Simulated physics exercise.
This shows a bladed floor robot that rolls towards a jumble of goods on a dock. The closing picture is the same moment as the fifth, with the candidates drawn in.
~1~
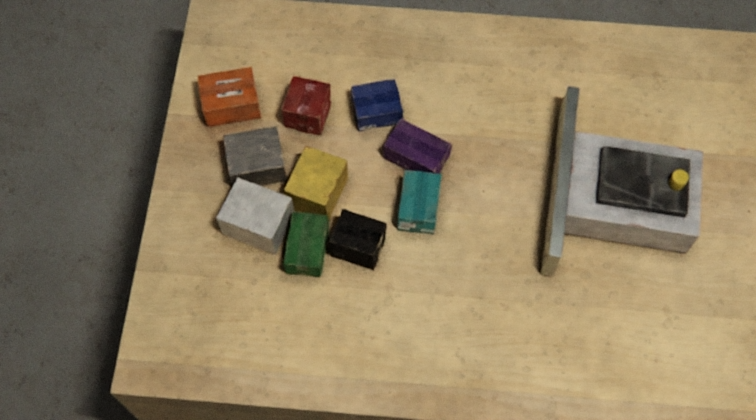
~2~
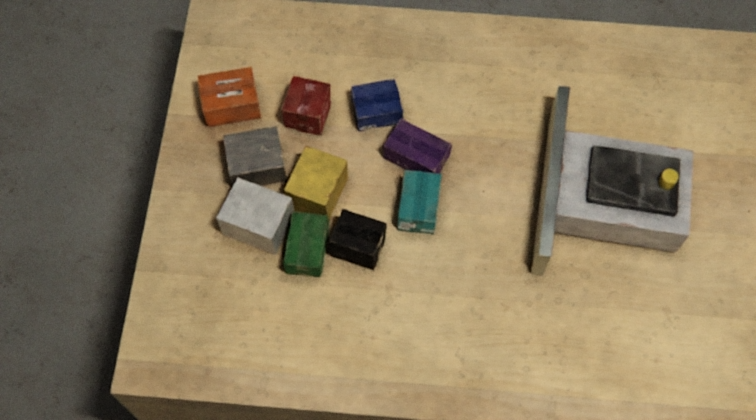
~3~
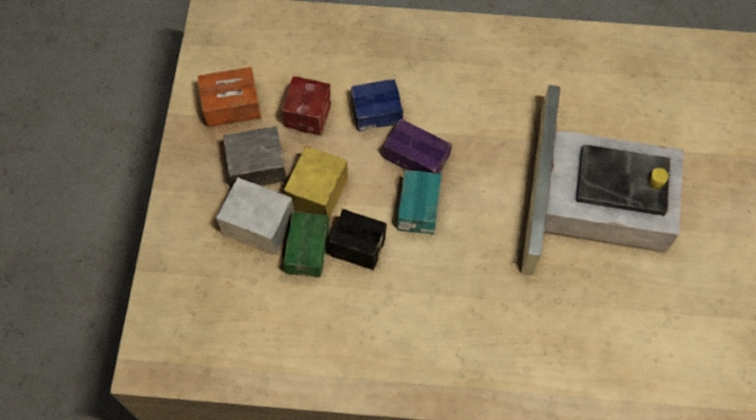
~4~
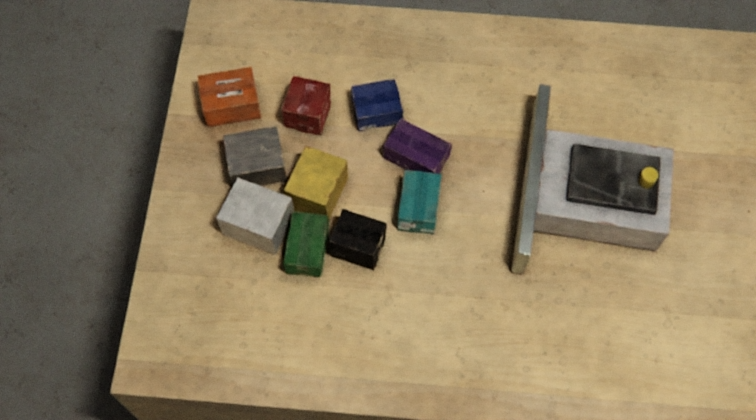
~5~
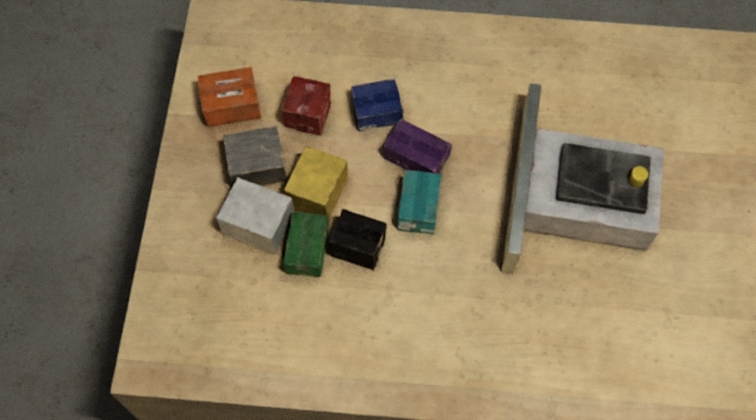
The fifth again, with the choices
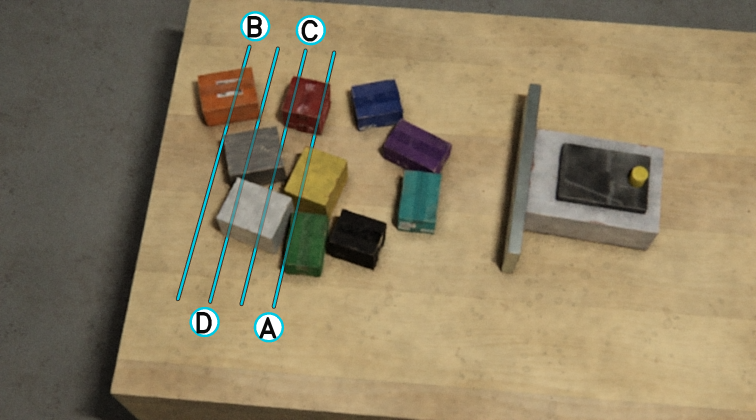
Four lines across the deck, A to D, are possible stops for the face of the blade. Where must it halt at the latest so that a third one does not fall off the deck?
C is the last line within the limit.
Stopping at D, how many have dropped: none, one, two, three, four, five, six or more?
Three.
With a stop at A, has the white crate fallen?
By then, no.
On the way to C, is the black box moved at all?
Yes.
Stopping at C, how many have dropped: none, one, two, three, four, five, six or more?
By then, none.
On the marked copy, A at (306, 171); B at (216, 165); C at (276, 169); D at (246, 167).
Taking C. A third of the way, robot (506, 170); purple box (398, 152); turquoise parcel (404, 201).
Two thirds of the way, robot (415, 163); white crate (214, 219); grey crate (234, 149).
When it is over, robot (346, 158); white crate (145, 215); orange parcel (177, 91); none fallen.
As for the rest, A is within the limit but short; B drops six; D drops three.
